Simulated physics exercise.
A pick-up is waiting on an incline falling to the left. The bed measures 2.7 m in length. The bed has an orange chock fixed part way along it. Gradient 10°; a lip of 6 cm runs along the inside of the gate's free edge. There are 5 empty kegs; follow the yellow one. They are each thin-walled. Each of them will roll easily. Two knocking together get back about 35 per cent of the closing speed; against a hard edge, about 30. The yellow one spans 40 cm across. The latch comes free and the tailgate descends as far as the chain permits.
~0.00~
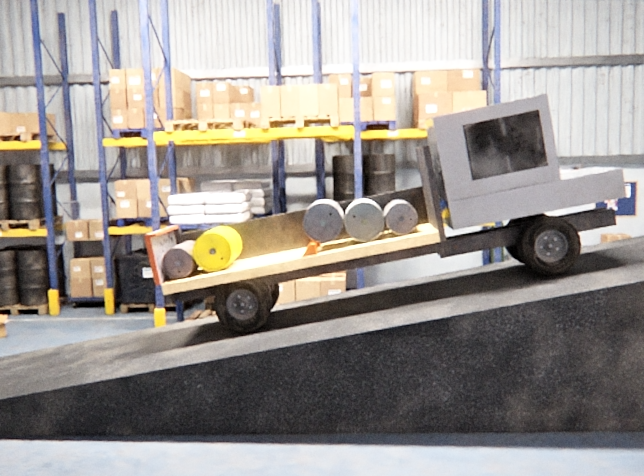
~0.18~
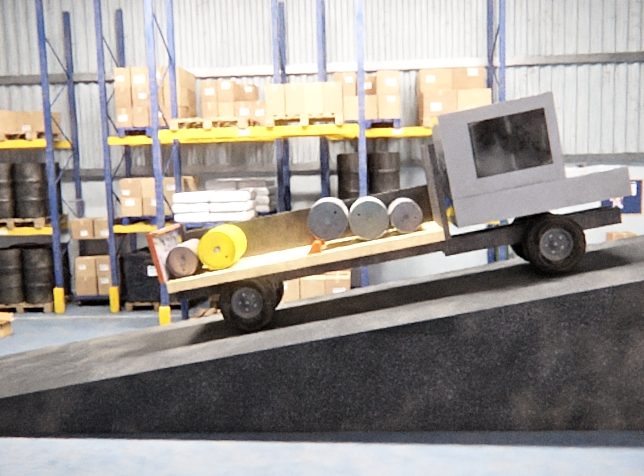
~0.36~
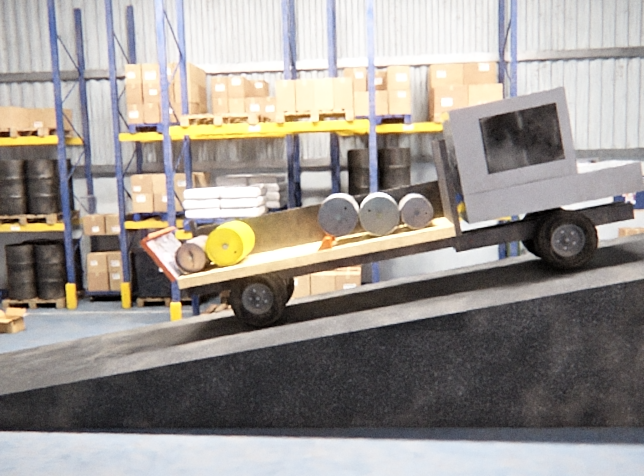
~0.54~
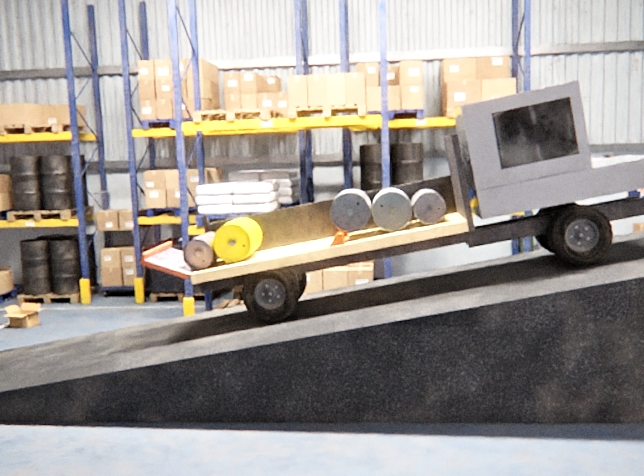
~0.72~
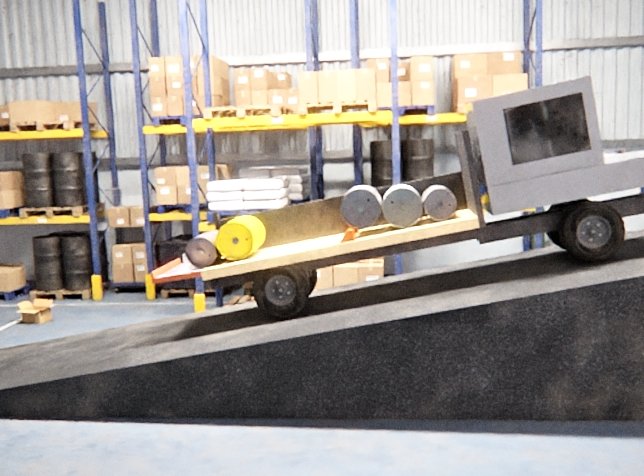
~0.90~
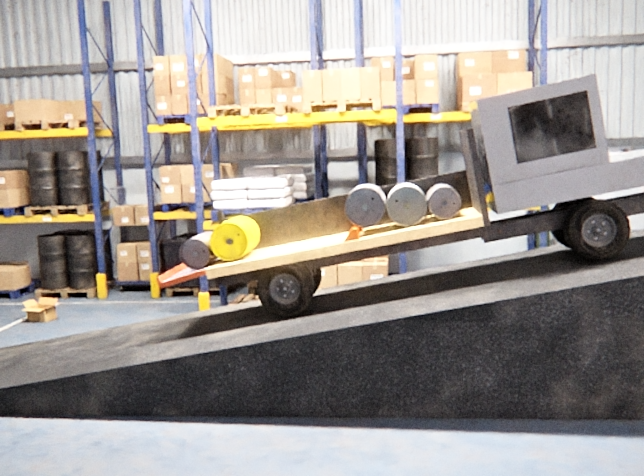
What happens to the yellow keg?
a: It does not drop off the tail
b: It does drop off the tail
b.
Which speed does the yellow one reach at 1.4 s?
Around 0.9 m/s.
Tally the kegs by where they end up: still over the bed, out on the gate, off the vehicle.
3, 0 and 2.
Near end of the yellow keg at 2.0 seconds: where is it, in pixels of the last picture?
(141, 269), roughly.
Then, 1.4 s in, yellow is on the gate, 15 cm past the hinge, rolling left; 0 of 5 are out.
Then, 2.0 s in, yellow is dropping off the gate; 2 of 5 are out.
In the end (3.5 s), yellow is off the vehicle; 2 of 5 are out.
